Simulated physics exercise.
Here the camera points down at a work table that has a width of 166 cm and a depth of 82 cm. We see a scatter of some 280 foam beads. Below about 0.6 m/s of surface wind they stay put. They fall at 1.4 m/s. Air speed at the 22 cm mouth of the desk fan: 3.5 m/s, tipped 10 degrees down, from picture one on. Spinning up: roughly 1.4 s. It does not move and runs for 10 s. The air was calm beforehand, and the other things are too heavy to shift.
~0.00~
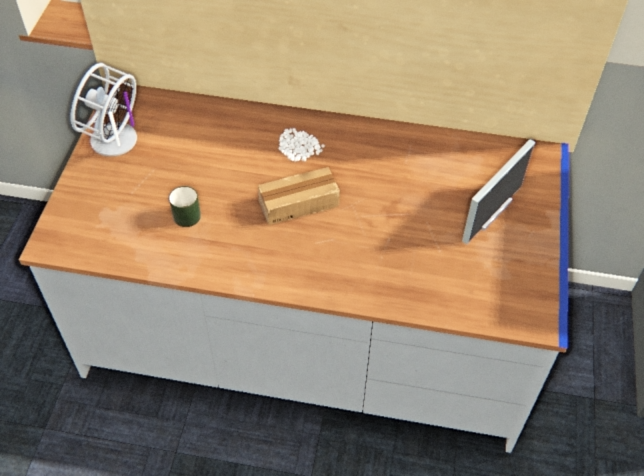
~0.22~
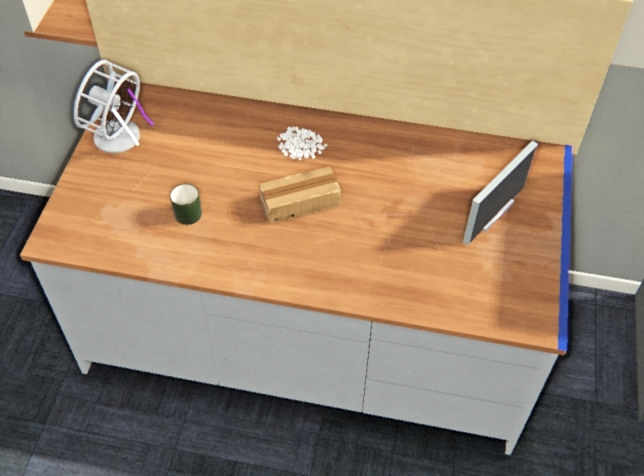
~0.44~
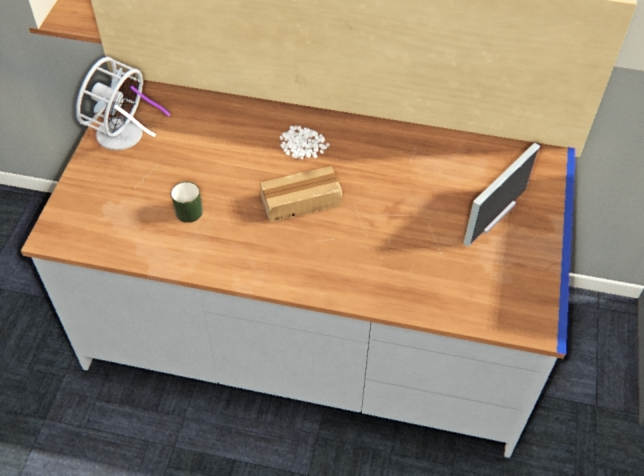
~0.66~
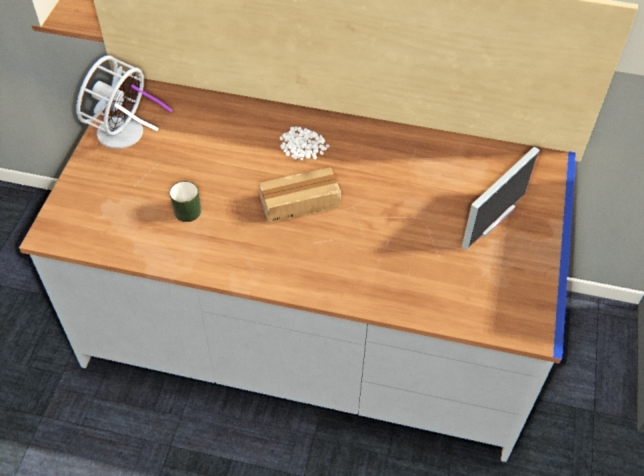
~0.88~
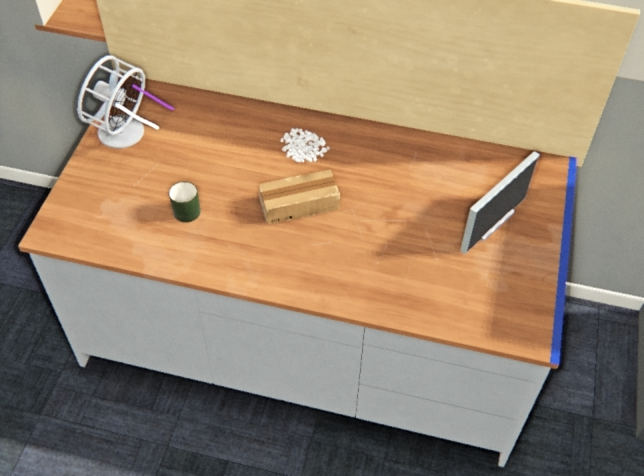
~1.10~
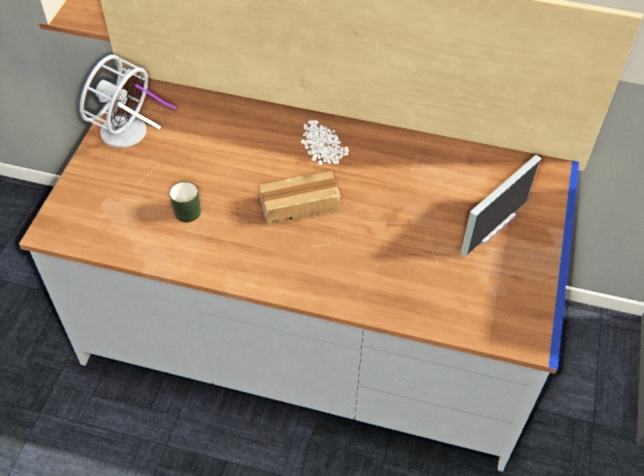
On a wooden-topped work table, a small white fan with a purple streamer blew while a pile of white beads lay still, until most of them shifted a little to the right, away from the fan.
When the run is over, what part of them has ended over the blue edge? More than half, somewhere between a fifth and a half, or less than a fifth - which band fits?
I think more than one in two will wind up past that edge.
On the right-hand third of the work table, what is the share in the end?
Something close to 0 % ends up there.
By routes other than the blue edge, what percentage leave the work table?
About 0 %.
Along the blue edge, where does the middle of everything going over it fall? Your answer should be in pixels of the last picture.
I'd put my finger close to (579, 165).
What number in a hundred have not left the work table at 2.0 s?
I'd put it near 80 per cent.
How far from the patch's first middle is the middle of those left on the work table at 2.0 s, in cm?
It comes to near 60 cm.
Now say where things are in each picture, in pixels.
The middle of the foam beads is near (299, 145), none has stirred yet and the mouth of the desk fan is at (104, 104), in the first picture.
The middle of the foam beads is near (303, 143), none has stirred yet and the blue edge is centred on (570, 239), in the second picture.
The middle of the foam beads is near (306, 142), none has stirred yet, the top of a box is at (301, 186) and the top of a mug is at (185, 192), in the third picture.
The middle of the foam beads is near (306, 143) and none has stirred yet, in the fourth picture.
The middle of the foam beads is near (307, 147) and none has stirred yet, in the fifth picture.
The middle of the foam beads is near (321, 144), the farthest in sight from the desk fan is at (347, 154) and about 90 % have left their places, in the sixth picture.
After 2.0 s, 99 % are on the move or not yet settled, 15 % are over the blue edge; the middle of those still in play is near (485, 143).
After 3.2 s, 9 % are on the move or not yet settled, 97 % are over the blue edge.
After 5.5 s, 0 % are on the move or not yet settled, 100 % are over the blue edge.
After 10.0 s, at the end, 100 % are over the blue edge.
